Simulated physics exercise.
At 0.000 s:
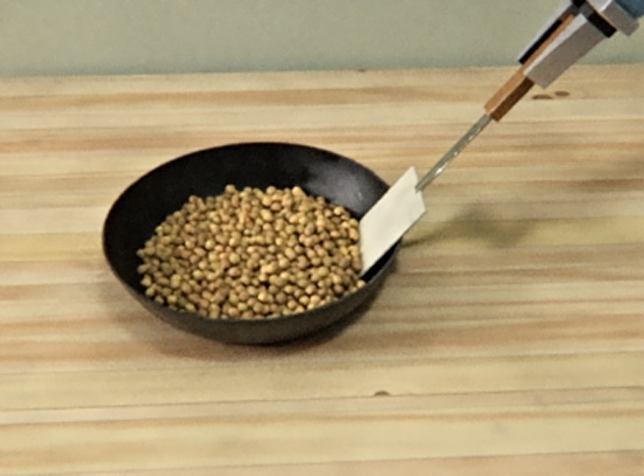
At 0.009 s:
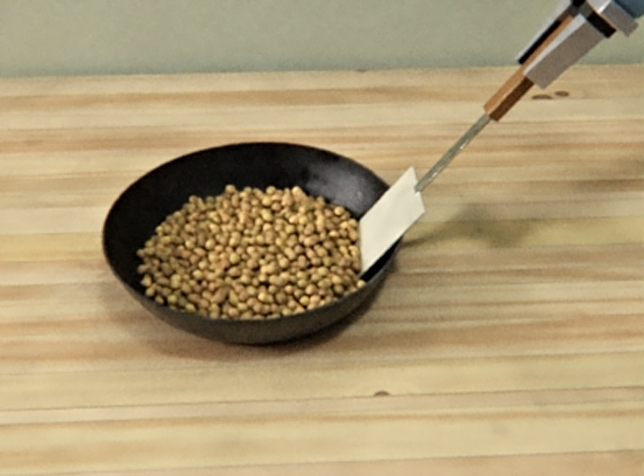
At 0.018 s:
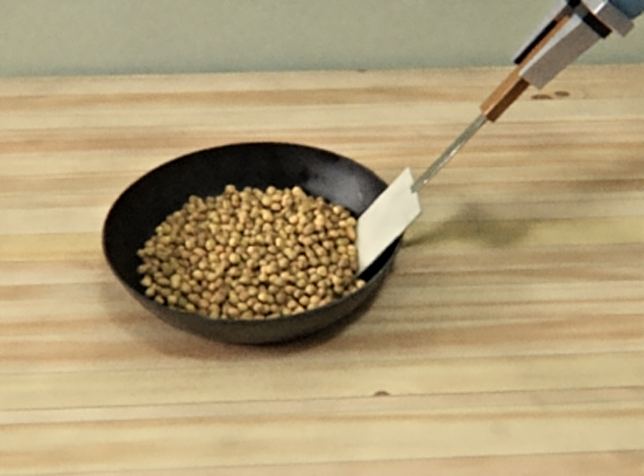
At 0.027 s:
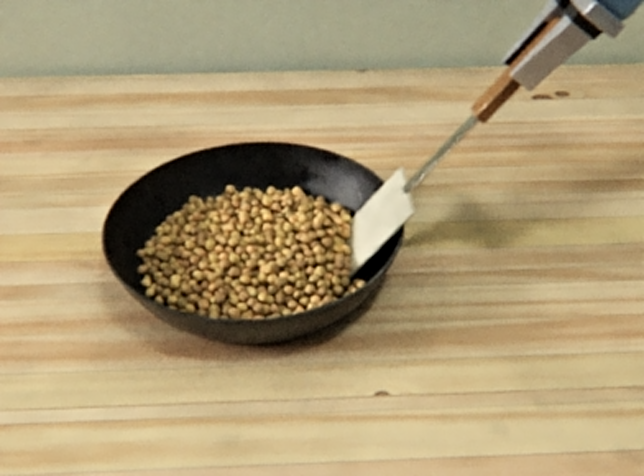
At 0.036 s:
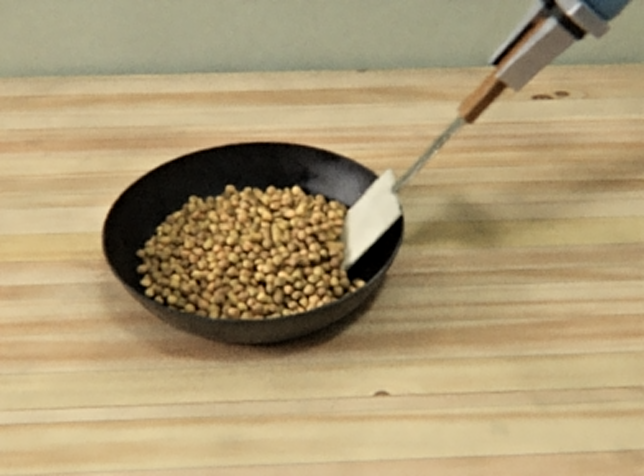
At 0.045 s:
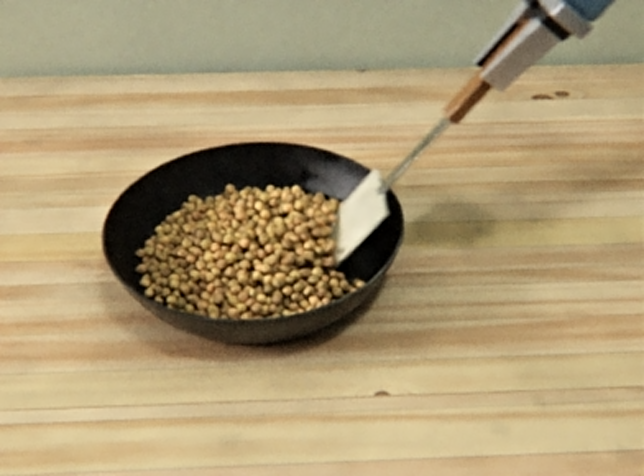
White turner held by a robotic arm sliding left inside a black frying pan, pushing into a heap of dried chickpeas.
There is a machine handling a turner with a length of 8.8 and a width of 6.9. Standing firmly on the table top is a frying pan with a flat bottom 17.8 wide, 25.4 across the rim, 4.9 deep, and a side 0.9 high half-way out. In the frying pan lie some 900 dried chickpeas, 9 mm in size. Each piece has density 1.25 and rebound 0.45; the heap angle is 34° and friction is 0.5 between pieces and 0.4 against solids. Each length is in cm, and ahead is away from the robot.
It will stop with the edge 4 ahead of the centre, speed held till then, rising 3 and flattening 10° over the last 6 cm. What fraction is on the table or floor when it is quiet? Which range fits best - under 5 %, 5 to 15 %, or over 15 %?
The range that fits: 5 to 15 %.
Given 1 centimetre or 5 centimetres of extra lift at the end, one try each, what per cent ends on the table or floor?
I'd say close to 0 percent for the first and close to 10 percent for the second.
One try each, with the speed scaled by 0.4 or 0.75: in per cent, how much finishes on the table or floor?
Roughly 0 per cent on the first try and 0 per cent on the second.
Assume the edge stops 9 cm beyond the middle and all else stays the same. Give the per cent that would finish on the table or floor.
I'd expect close to 15 per cent then.
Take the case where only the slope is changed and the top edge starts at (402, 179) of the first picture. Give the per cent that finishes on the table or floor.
I'd estimate around 5 per cent.
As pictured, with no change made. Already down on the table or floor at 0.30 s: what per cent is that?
About 6 per cent.
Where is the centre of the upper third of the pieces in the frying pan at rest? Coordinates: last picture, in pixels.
Look near (186, 241).
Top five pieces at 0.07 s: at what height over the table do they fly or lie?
About 5 cm.
After 0.07 s, sloping 53°, highest piece 5 above the table; 900 in the frying pan.
After 0.09 s, sloping 50°, highest piece 7 above the table; 900 in the frying pan.
After 0.30 s, sloping 43°, highest piece 8 above the table; 830 in the frying pan, 58 on the table or floor, 12 on the blade or in flight.
After 1.35 s, sloping 43°, highest piece 5 above the table; 830 in the frying pan, 70 on the table or floor.
At rest, 830 in the frying pan, 70 on the table or floor. That is 8 % on the table or floor.
